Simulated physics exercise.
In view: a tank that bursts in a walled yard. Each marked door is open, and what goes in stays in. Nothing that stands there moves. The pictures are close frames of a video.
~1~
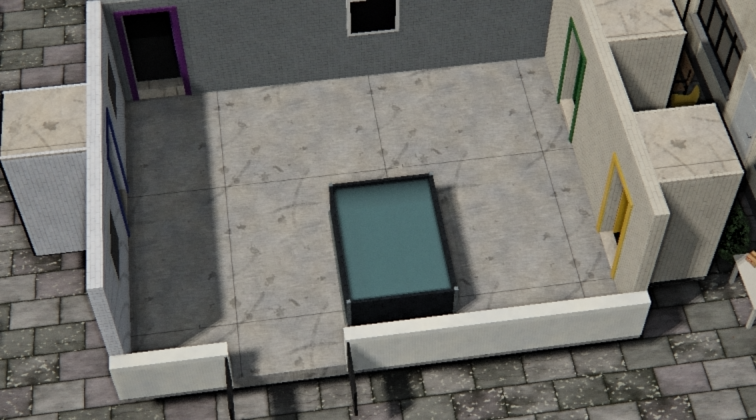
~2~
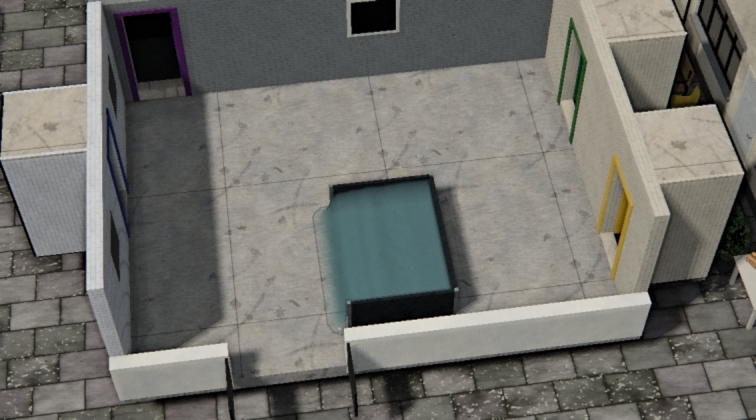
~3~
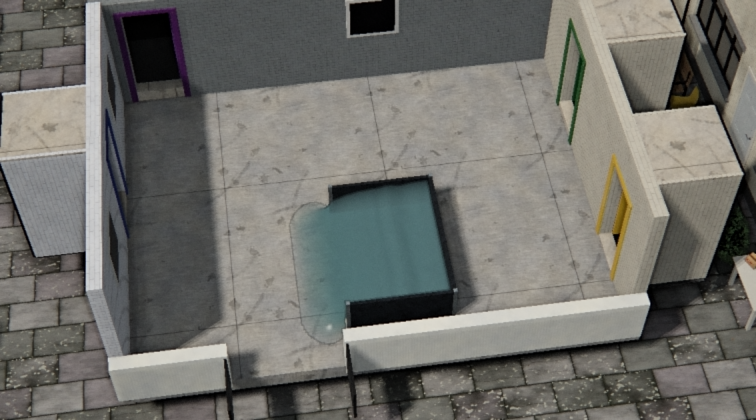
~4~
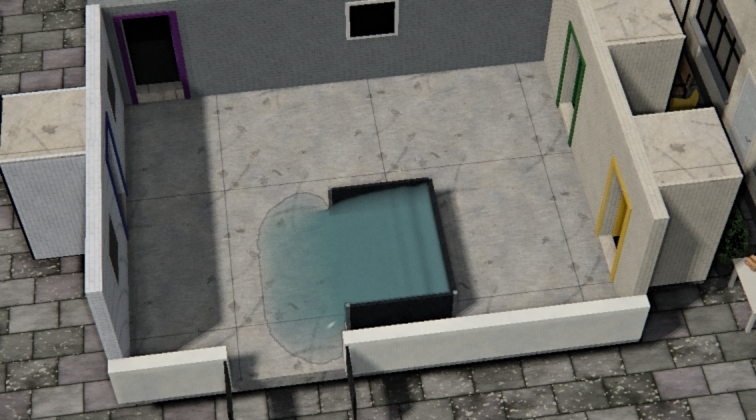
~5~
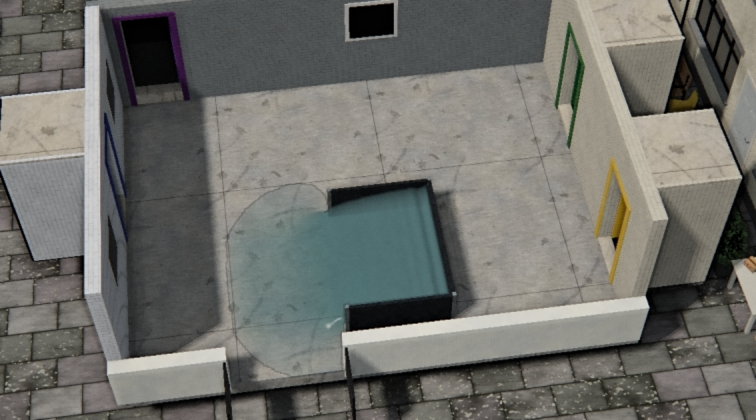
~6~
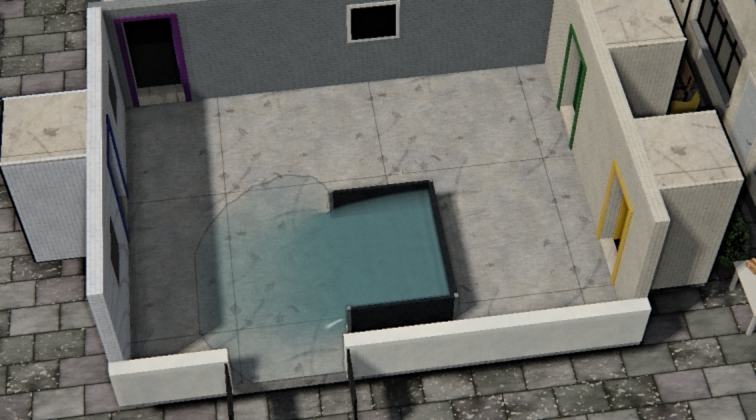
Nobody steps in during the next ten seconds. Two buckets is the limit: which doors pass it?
One by one: The purple door admits no more than that; the green door admits no more than that; the blue door lets in a lot; the yellow door admits no more than that.
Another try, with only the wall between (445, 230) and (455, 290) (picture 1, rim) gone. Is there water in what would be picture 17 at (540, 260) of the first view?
At that place: Under water.
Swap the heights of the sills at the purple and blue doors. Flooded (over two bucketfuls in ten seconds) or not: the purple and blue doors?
One by one: Purple takes more, blue holds.
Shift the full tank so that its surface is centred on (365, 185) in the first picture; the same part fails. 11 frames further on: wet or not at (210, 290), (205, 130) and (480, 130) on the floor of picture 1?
As listed: Covered, awash, clear.
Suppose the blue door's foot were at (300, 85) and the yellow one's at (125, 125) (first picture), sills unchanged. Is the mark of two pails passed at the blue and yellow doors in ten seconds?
My reading: Blue takes less, yellow goes over.
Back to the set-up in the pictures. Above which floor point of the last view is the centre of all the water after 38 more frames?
Close to (247, 220).
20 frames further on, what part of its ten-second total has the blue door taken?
Some 85 per cent.
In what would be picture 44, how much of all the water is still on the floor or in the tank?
Roughly 82 per cent.
A moment on, water covers 30 % of the floor; the purple door not reached, the green door not reached, the blue door wet at the sill, nothing in, the yellow door not reached.
Next, water covers 35 % of the floor; the purple door not reached, the green door not reached, the blue door under two buckets in, the yellow door not reached.
Then, water covers 40 % of the floor; the purple door wet at the sill, nothing in, the green door not reached, the blue door over two buckets in, the yellow door not reached.
Later, water covers 55 % of the floor; the purple door wet at the sill, nothing in, the green door not reached, the blue door over two buckets in, the yellow door not reached.
In the end, water covers 90 % of the floor; the purple door wet at the sill, nothing in, the green door wet at the sill, nothing in, the blue door over two buckets in, the yellow door not reached.
